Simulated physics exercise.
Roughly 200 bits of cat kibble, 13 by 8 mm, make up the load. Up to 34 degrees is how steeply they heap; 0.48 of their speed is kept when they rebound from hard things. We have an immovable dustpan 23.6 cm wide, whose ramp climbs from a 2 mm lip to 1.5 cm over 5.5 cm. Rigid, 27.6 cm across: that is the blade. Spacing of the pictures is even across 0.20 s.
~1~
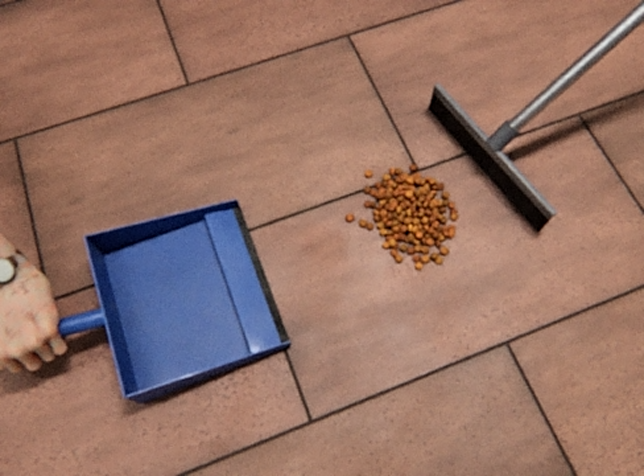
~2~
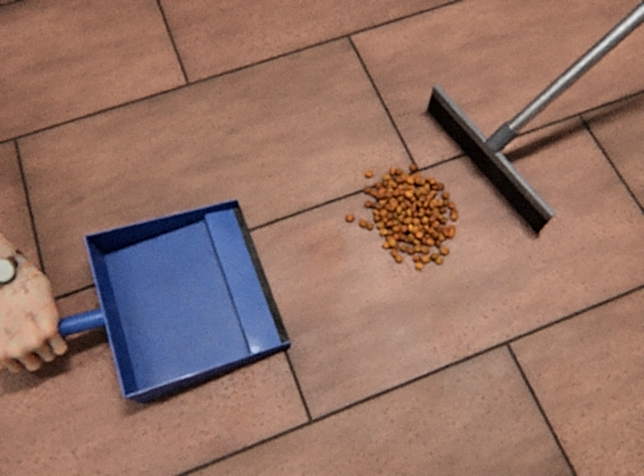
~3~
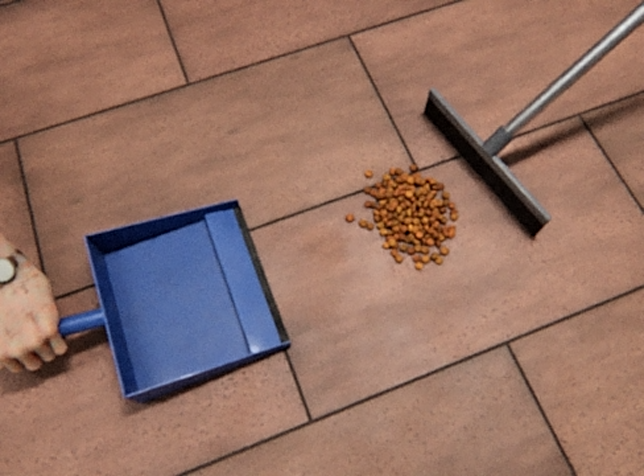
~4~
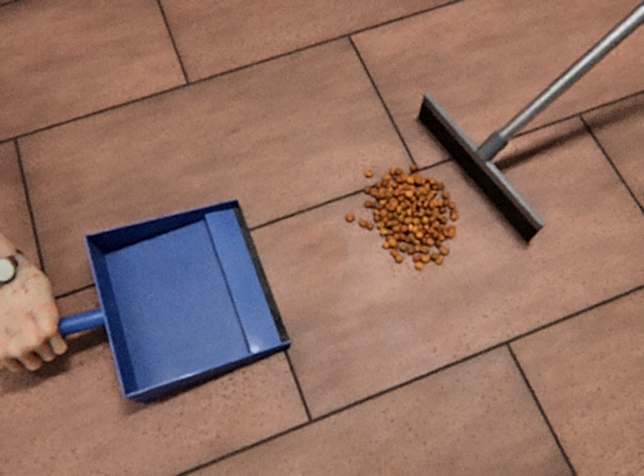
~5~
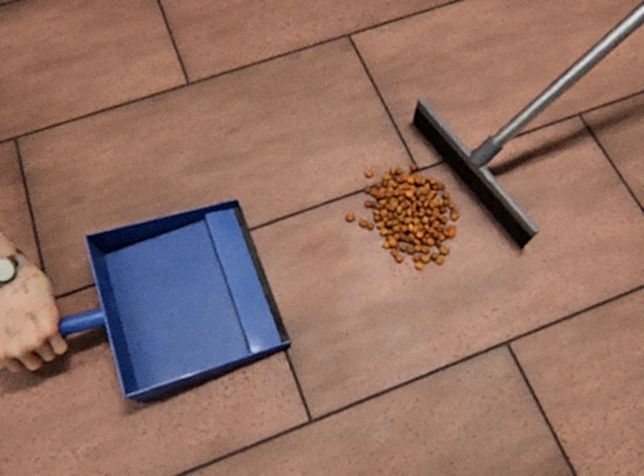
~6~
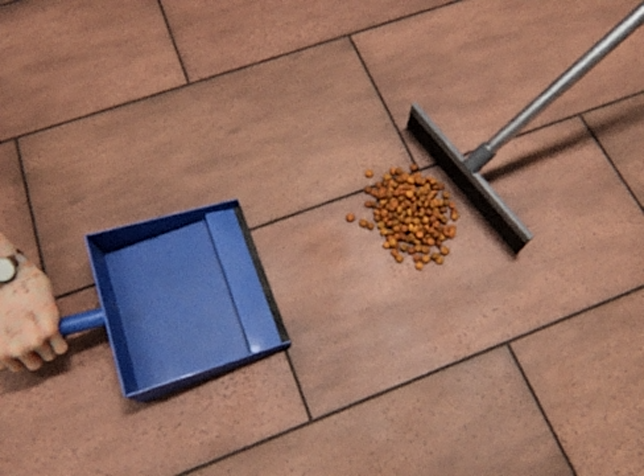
A squeegee-like blade slides slightly toward a still pile of kibble beside a hand-held blue dustpan.
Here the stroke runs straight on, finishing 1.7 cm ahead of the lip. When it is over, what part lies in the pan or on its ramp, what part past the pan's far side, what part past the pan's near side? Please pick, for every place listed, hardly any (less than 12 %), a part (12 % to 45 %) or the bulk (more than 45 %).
Pan: A part, far side: Hardly any, near side: A part.
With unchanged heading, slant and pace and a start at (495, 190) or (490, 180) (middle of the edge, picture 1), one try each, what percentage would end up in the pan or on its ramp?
20 and 20 per cent, roughly.
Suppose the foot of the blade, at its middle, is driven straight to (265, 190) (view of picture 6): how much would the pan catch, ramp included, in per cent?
Roughly 0 %.
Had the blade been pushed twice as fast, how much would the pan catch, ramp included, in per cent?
I'd put it at close to 20 per cent.
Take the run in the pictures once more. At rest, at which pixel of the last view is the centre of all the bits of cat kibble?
At about (288, 313).
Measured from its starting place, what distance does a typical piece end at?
Median shift: Approx. 26 cm.
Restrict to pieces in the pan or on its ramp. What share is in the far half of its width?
I'd put it near 20 per cent.
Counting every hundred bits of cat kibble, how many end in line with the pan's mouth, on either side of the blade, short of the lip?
About 55 %.
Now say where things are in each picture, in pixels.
Blade from (551, 215) to (437, 90), moved 0.0 cm, 0 of the pieces shifted so far; middle of the pieces at (411, 209); pan at (181, 303), in the first frame.
Blade from (550, 217) to (435, 91), moved 0.3 cm, 0 of the pieces shifted so far; middle of the pieces at (411, 209), in the second frame.
Blade from (546, 220) to (432, 94), moved 1.2 cm, 0 of the pieces shifted so far; middle of the pieces at (411, 209), in the third frame.
Blade from (540, 226) to (426, 99), moved 2.6 cm, 0 of the pieces shifted so far; middle of the pieces at (411, 209), in the fourth frame.
Blade from (534, 232) to (420, 104), moved 4.0 cm, 0 of the pieces shifted so far; middle of the pieces at (411, 209), in the fifth frame.
Blade from (528, 239) to (414, 109), moved 5.5 cm, 0 of the pieces shifted so far; middle of the pieces at (412, 209); pan at (181, 302), in the sixth frame.
Then, 0.42 s after the last picture, middle of the blade 20 cm from the lip; 0 % over the lip, far side 0 %, near side 0 %.
Then, 0.71 s after the last picture, middle of the blade 11 cm from the lip; 0 % over the lip, far side 0 %, near side 10 %.
Then, 1.08 s after the last picture, middle of the blade 5 cm from the lip; 20 % over the lip, far side 0 %, near side 25 %.
In the end, pan 20 %, far side 0 %, near side 25 %, in front of the lip or behind the blade 55 %.
